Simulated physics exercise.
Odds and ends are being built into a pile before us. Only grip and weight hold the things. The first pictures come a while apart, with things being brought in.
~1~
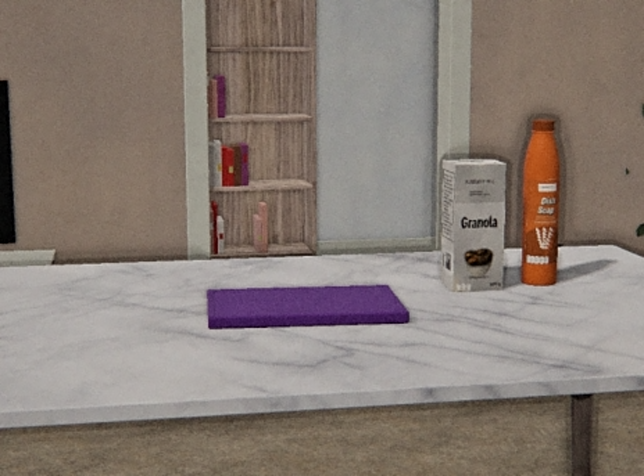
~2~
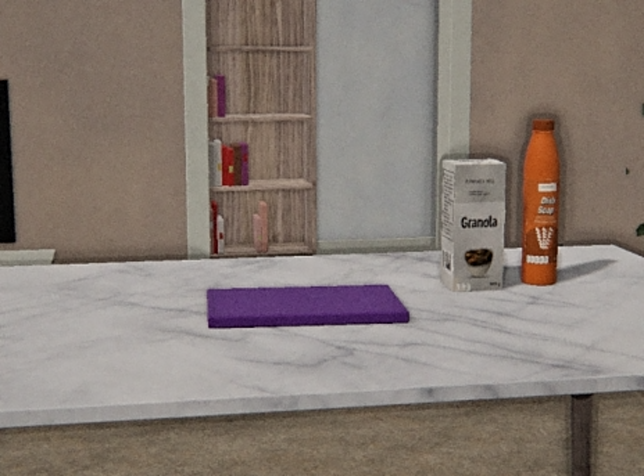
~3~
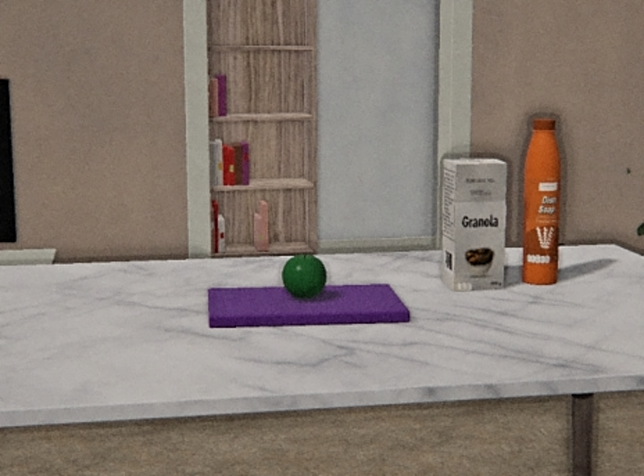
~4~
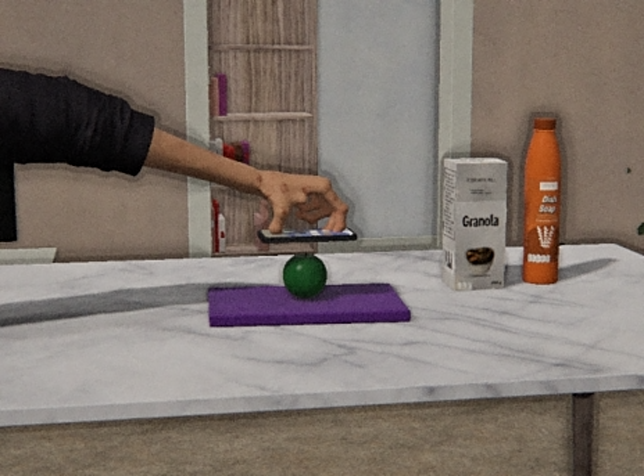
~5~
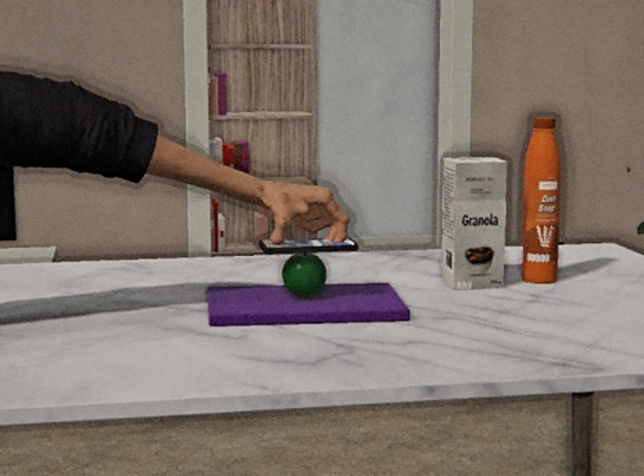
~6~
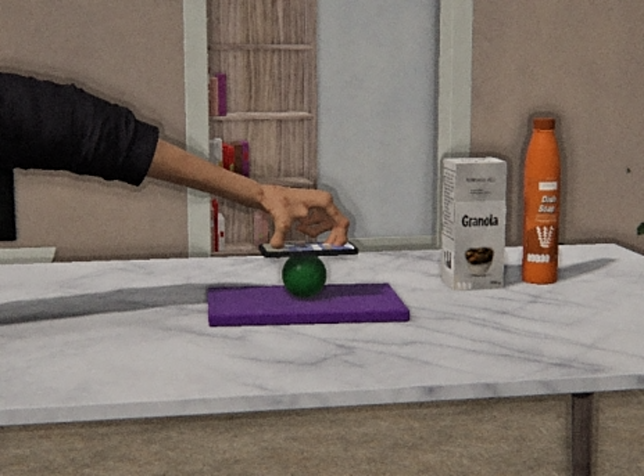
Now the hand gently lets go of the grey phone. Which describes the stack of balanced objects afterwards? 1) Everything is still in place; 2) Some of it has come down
2.
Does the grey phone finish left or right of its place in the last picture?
To the right.
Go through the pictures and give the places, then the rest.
The last thing is not in view yet; white carton (473, 225), in the first picture.
The last thing is not in view yet; orange bottle (541, 202), in the second picture.
The last thing is not in view yet; white carton (473, 224), in the third picture.
On its way; grey phone (307, 236); orange bottle (543, 201), in the fourth picture.
Set down, still held; grey phone (308, 245); white carton (473, 223), in the fifth picture.
Set down, still held; grey phone (308, 250); orange bottle (542, 201), in the sixth picture.
Then, 0.40 s later than the last frame, grey phone tilted by 28° near (324, 253).
Then, 0.50 s later than the last frame, grey phone tilted by 40° near (338, 260); green apple moved a little.
When it is over, fallen, grey phone; the other 4 as before. End places, in pixels of the last picture, grey phone near (352, 268). The pile gives way.
